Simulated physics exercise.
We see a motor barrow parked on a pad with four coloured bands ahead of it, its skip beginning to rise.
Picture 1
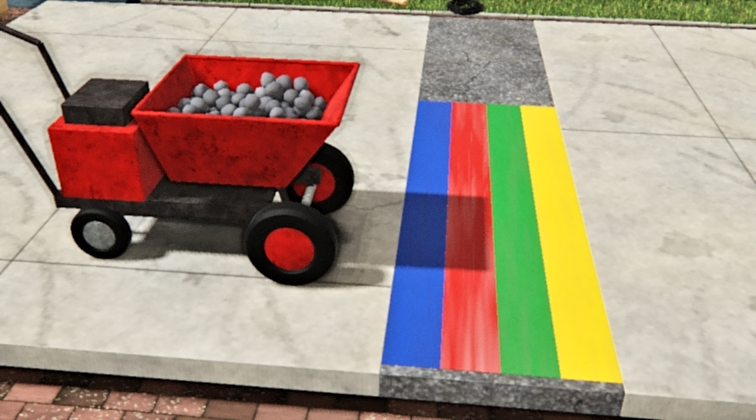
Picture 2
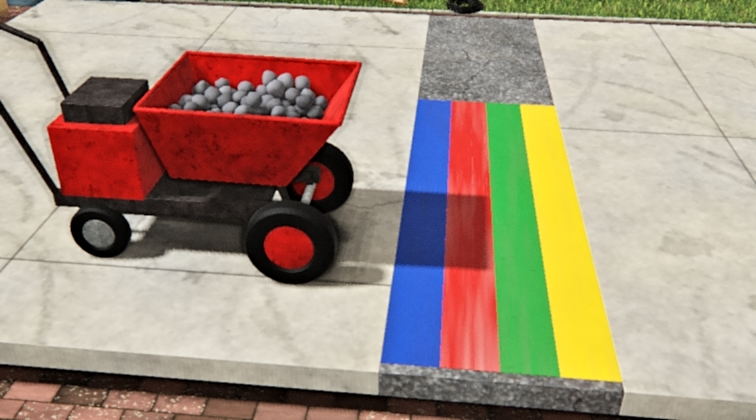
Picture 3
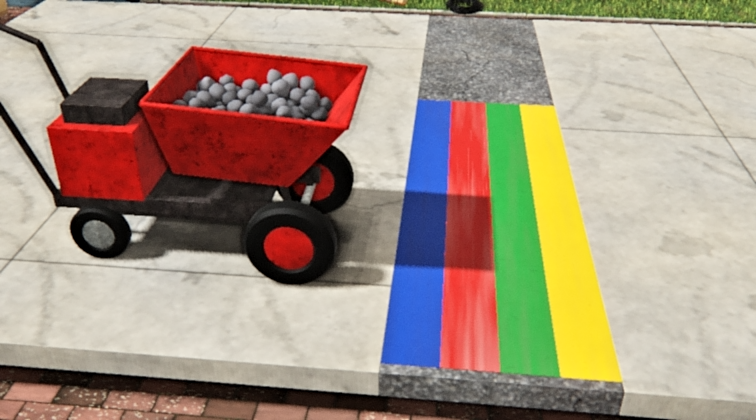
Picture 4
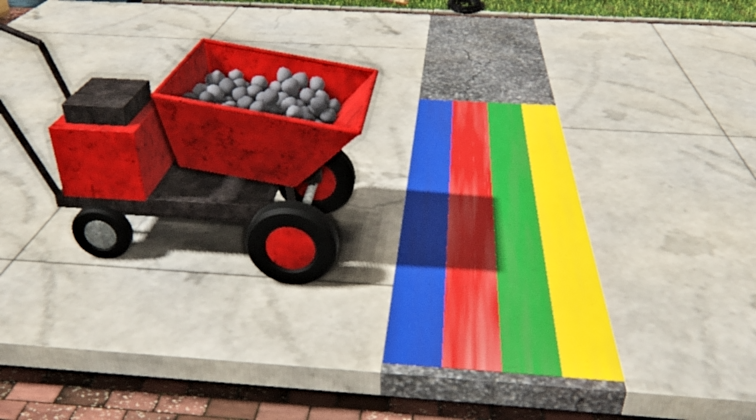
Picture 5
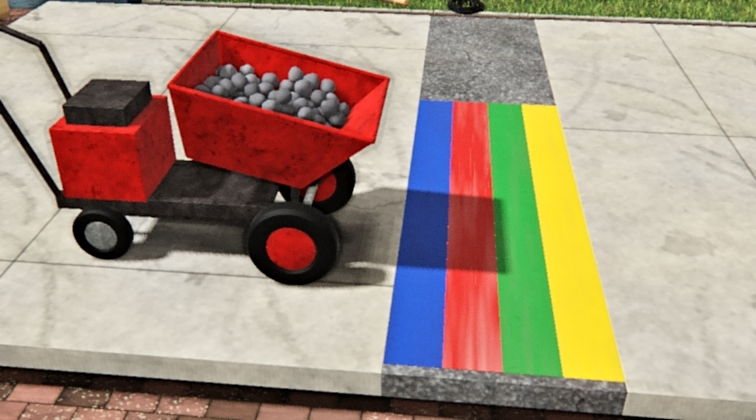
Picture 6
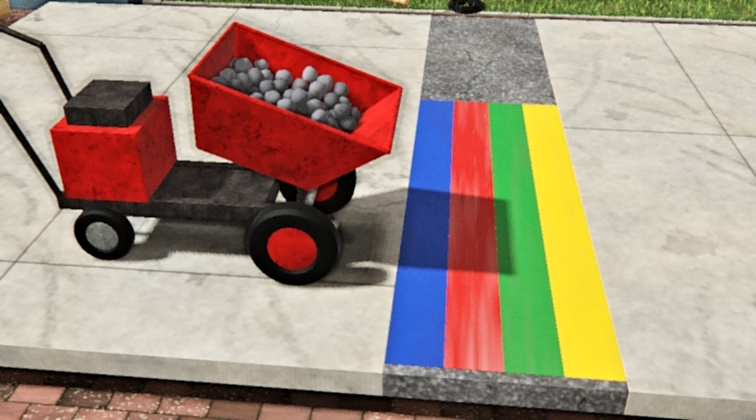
A red motor barrow loaded with round gray cobbles stood still on a pale pad beside blue, red, green and yellow bands, while its skip slowly rose at the back and tilted toward the right.
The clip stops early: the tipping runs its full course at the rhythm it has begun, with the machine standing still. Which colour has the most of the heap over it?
The red one gets the largest share.
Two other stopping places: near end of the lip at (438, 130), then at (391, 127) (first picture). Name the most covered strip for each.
At the first place the yellow one, at the second the strip in green.
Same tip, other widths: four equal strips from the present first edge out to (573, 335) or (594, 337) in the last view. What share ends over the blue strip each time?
In turn 0 and 0 in a hundred.
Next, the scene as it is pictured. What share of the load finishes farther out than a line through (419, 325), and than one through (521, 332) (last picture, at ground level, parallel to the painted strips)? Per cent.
Near 80 % and 30 %.
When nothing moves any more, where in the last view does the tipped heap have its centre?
Around (497, 249).
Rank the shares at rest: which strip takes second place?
Second comes the green strip.
Soon, skip tipped steeply; all in the skip.
A while on, skip tipped right over; about two thirds in the skip; a stray few over the blue strip; about a quarter over the red strip; a small part over the green strip.
Towards the end, skip tipped right over; about a quarter in the skip; a stray few over the blue strip; about a third over the red strip; about a quarter over the green strip; a small part over the yellow strip; a small part off the paint.
Finally, skip tipped right over; about a quarter in the skip; a stray few over the blue strip; about a third over the red strip; about a quarter over the green strip; a small part over the yellow strip; a small part off the paint.
